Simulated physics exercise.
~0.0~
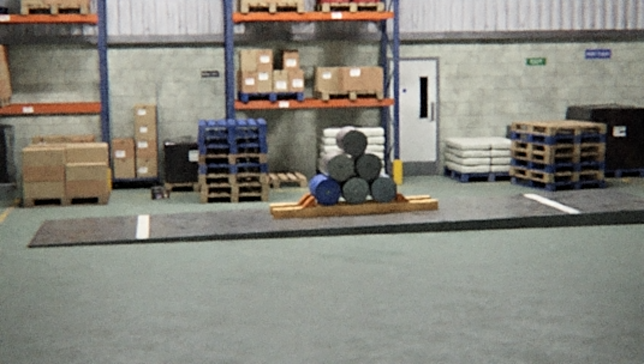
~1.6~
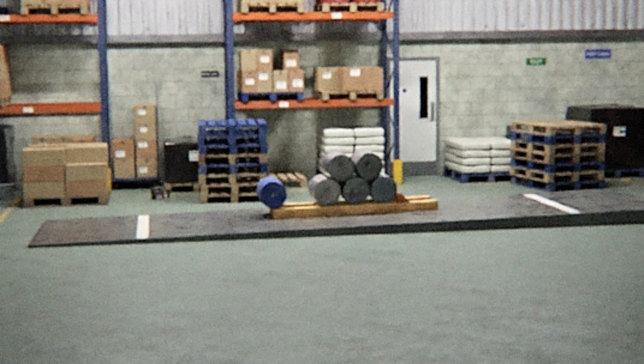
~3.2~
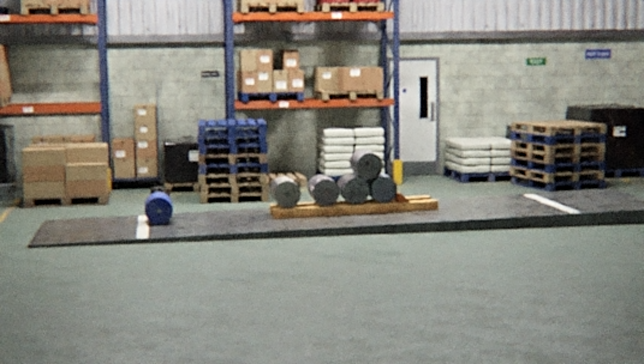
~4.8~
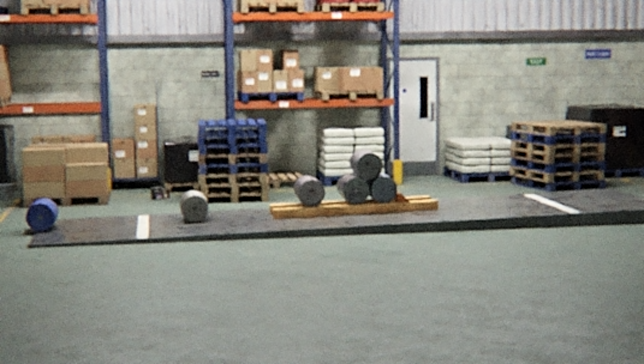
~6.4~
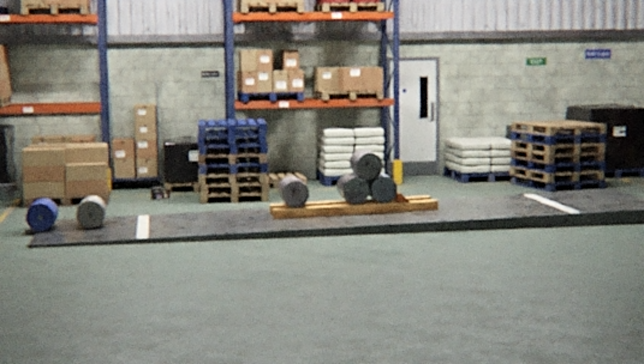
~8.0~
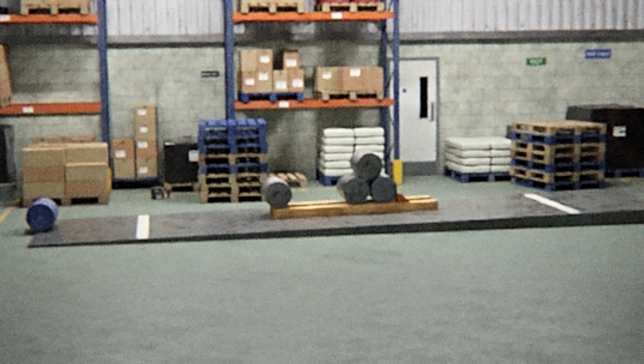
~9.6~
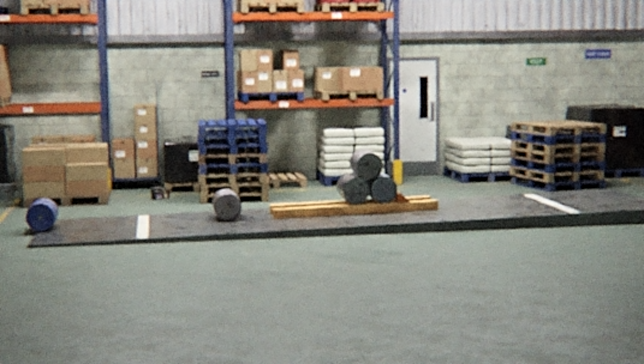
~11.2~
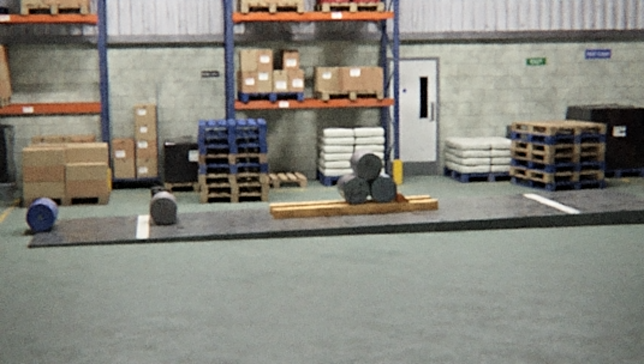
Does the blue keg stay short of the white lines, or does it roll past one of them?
The blue keg rolls past the left white line and comes to rest near the left end of the pad.
